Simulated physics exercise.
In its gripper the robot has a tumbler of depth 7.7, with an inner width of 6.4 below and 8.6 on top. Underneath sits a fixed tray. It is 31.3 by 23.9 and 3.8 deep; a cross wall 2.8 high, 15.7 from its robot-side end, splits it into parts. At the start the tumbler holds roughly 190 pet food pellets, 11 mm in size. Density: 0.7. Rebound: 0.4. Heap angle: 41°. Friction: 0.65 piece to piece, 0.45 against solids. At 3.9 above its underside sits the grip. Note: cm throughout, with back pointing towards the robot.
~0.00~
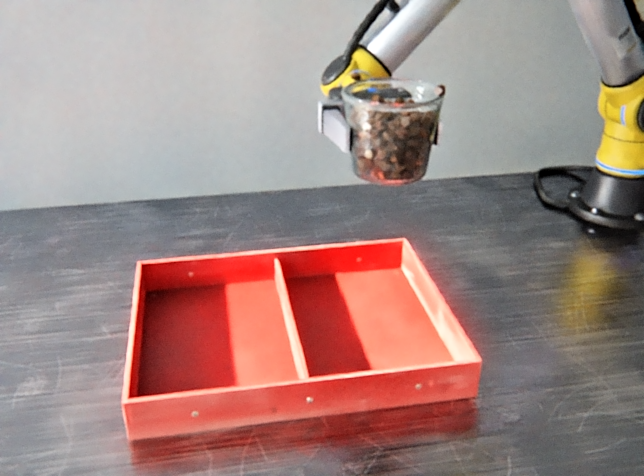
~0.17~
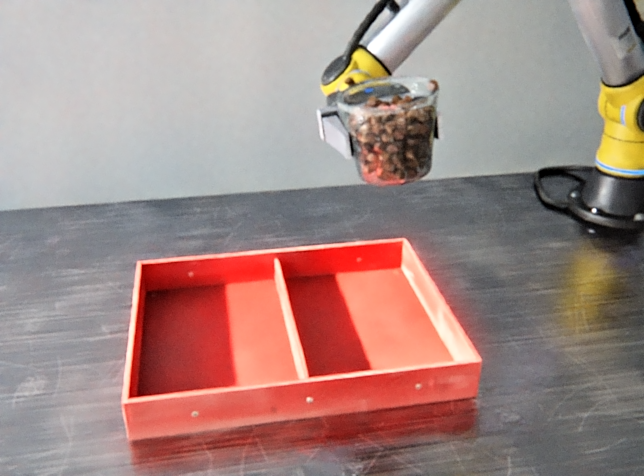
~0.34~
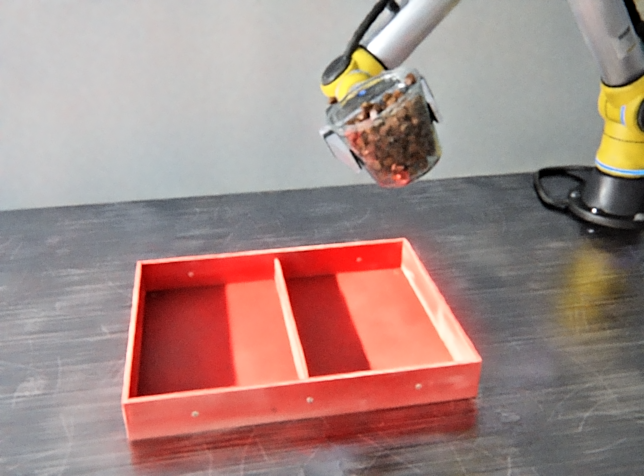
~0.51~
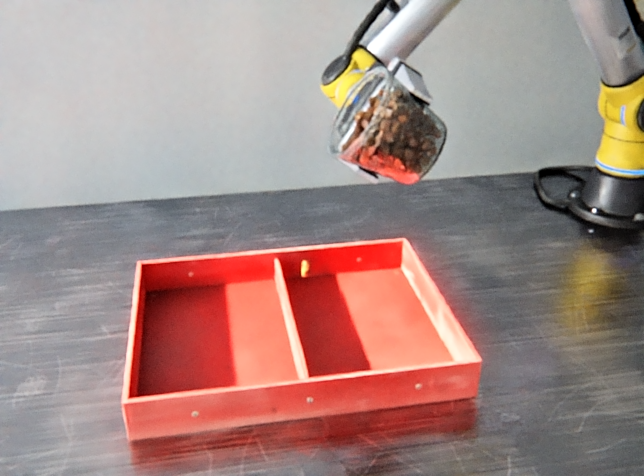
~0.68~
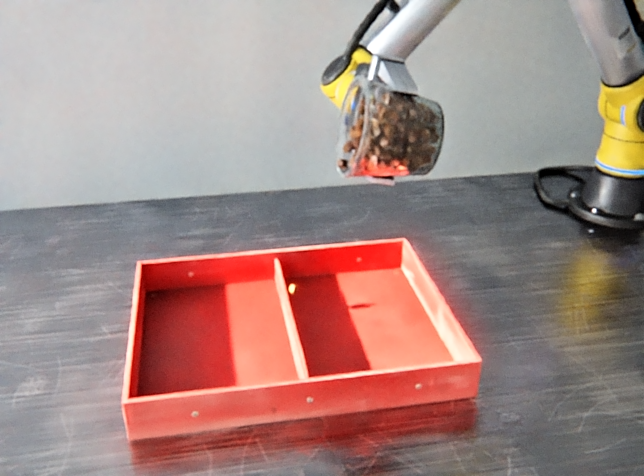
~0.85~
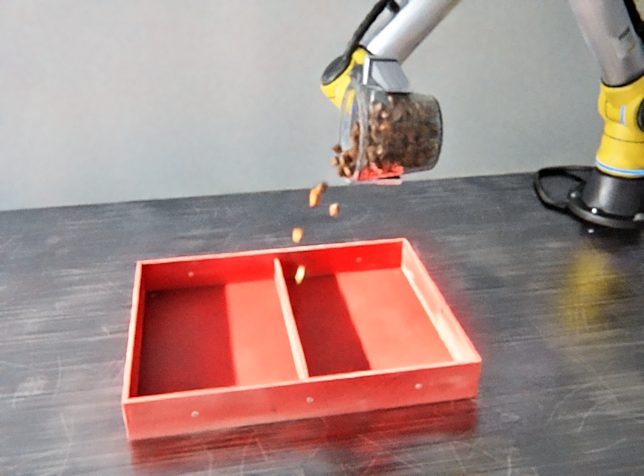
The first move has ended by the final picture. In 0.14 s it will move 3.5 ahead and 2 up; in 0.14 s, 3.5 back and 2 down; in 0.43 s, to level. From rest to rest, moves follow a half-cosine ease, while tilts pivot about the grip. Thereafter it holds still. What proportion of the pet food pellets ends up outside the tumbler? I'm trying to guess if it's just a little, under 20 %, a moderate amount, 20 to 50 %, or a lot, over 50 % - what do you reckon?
I reckon a lot.
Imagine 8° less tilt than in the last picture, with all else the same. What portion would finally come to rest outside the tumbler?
About 55 %.
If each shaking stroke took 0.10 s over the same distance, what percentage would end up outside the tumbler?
Then roughly 100 percent.
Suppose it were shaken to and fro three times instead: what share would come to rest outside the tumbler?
100 per cent.
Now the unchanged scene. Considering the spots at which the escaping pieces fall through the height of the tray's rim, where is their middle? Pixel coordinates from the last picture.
Near (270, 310).
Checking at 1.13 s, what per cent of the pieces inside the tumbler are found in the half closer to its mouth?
About 90 percent.
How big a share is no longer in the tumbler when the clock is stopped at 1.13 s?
Roughly 60 per cent by then.
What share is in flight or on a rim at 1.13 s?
Around 52 per cent of the load.
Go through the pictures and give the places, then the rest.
The first frame shows tumbler middle at (391, 134), level; upper third of the load around (389, 117), from x 355 to 440, top at y 75; 192 in the tumbler.
The second frame shows tumbler middle at (391, 134), tilted 8° forward; upper third of the load around (390, 116), from x 350 to 435, top at y 80.
The third frame shows tumbler middle at (391, 134), tilted 30° forward; upper third of the load around (395, 117), from x 330 to 430, top at y 80; 191 in the tumbler, 1 in flight or on a rim.
The fourth frame shows tumbler middle at (392, 133), tilted 56° forward; upper third of the load around (396, 116), from x 305 to 435, top at y 95; 191 in the tumbler, 1 in the robot-side part.
The fifth frame shows tumbler middle at (392, 133), tilted 78° forward; upper third of the load around (396, 115), from x 295 to 435, top at y 95; 191 in the tumbler, 1 in the robot-side part.
The sixth frame shows tumbler middle at (392, 133), tilted 86° forward; upper third of the load around (399, 118), from x 295 to 430, top at y 100; 185 in the tumbler, 1 in the robot-side part, 6 in flight or on a rim.
After 1.13 s, tilted 86° forward, highest piece 22 above the table; 75 in the tumbler, 14 in the far-side part, 3 in the robot-side part, 100 in flight or on a rim.
After 1.42 s, tilted 21° forward, highest piece 24 above the table; 95 in the far-side part, 52 in the tumbler, 45 in the robot-side part.
After 1.76 s, level, highest piece 23 above the table; 95 in the far-side part, 52 in the tumbler, 45 in the robot-side part.
After 2.81 s, level, highest piece 23 above the table; 95 in the far-side part, 52 in the tumbler, 45 in the robot-side part.
At rest, 95 in the far-side part, 52 in the tumbler, 45 in the robot-side part. That is 73 % outside the tumbler.
